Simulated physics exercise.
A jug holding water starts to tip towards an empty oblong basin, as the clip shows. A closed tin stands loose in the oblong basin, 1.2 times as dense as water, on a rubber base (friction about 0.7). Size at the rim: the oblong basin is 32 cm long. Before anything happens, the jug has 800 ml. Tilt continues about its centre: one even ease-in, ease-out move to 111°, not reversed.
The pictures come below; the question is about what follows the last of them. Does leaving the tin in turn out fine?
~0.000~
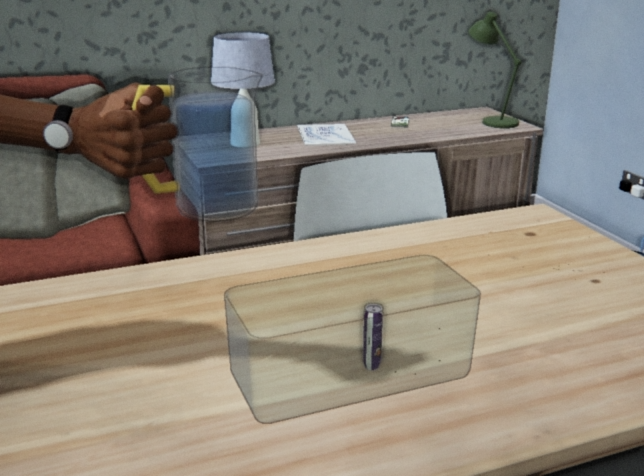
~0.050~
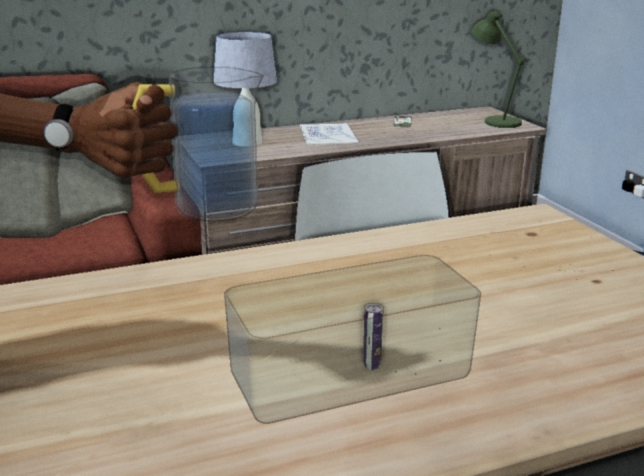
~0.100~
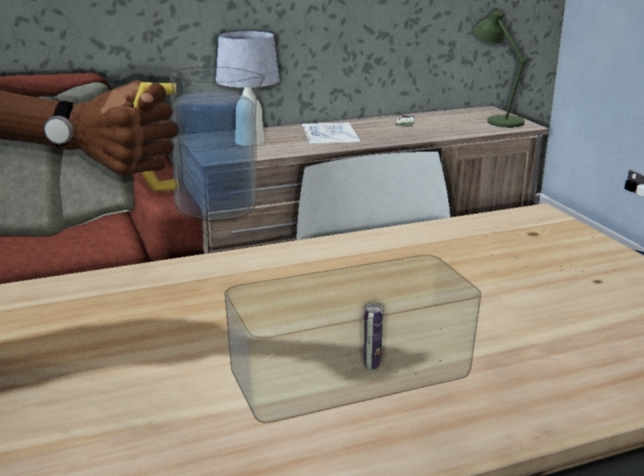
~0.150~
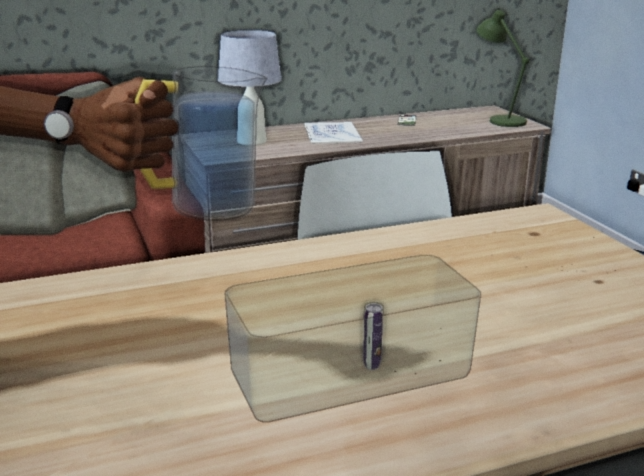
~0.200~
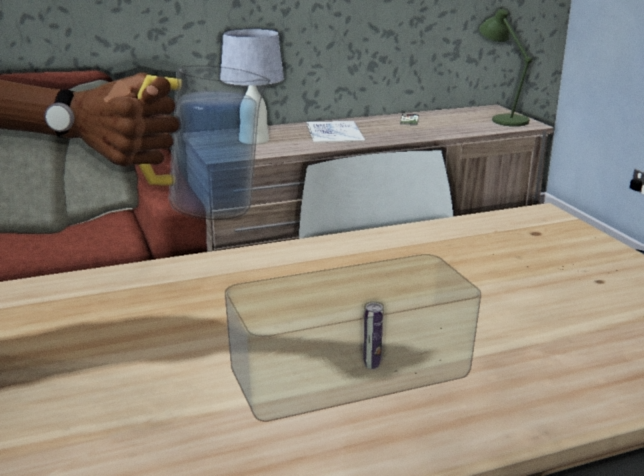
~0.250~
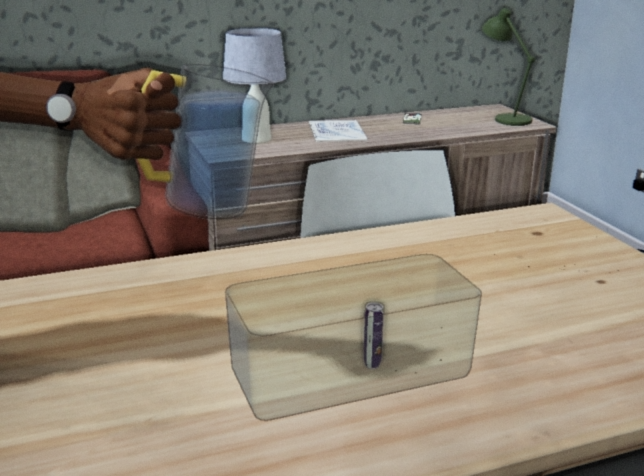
No.
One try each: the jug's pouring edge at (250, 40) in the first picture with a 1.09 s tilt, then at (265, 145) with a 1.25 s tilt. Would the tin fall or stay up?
First it tips over; then it stays on its base.
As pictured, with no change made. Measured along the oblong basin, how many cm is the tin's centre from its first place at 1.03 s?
The tin is about 3 cm from where it started.
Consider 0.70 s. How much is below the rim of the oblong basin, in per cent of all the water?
Fraction in basin: Approx. 0%.
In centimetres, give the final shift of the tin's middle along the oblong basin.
All told, the tin's centre has moved close to 7.5 cm.
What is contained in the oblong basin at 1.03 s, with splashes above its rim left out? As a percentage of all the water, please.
Near 26 in a hundred.
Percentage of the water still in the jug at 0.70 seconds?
Around 92 in a hundred.
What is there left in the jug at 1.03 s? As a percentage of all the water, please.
Close to 46 in a hundred.
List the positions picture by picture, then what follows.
The first frame shows tilt 0°; pouring edge (262, 73); surface from (173, 103) to (248, 97); the oblong basin's rim runs from (236, 315) to (457, 275); the tin's top is at (374, 311).
The second frame shows tilt 0°; pouring edge (263, 73); surface from (173, 103) to (250, 97).
The third frame shows tilt 2°; pouring edge (264, 74); surface from (174, 102) to (250, 97).
The fourth frame shows tilt 4°; pouring edge (266, 76); surface from (175, 101) to (252, 97).
The fifth frame shows tilt 7°; pouring edge (270, 78); surface from (177, 101) to (254, 97).
The sixth frame shows tilt 11°; pouring edge (274, 82); surface from (180, 106) to (258, 96).
By 0.70 s the tilt is 66° and 92 per cent is still to pour; the tin stands where it began.
By 1.03 s the tilt is 103° and 45 per cent is still to pour; the tin leans 8°.
By 1.38 s the tilt is 111° and 4 per cent is still to pour; the tin lies on its side.
By 1.75 s the tilt is 111° and 0 per cent is still to pour; the tin lies on its side.
At rest the tin lies on its side.
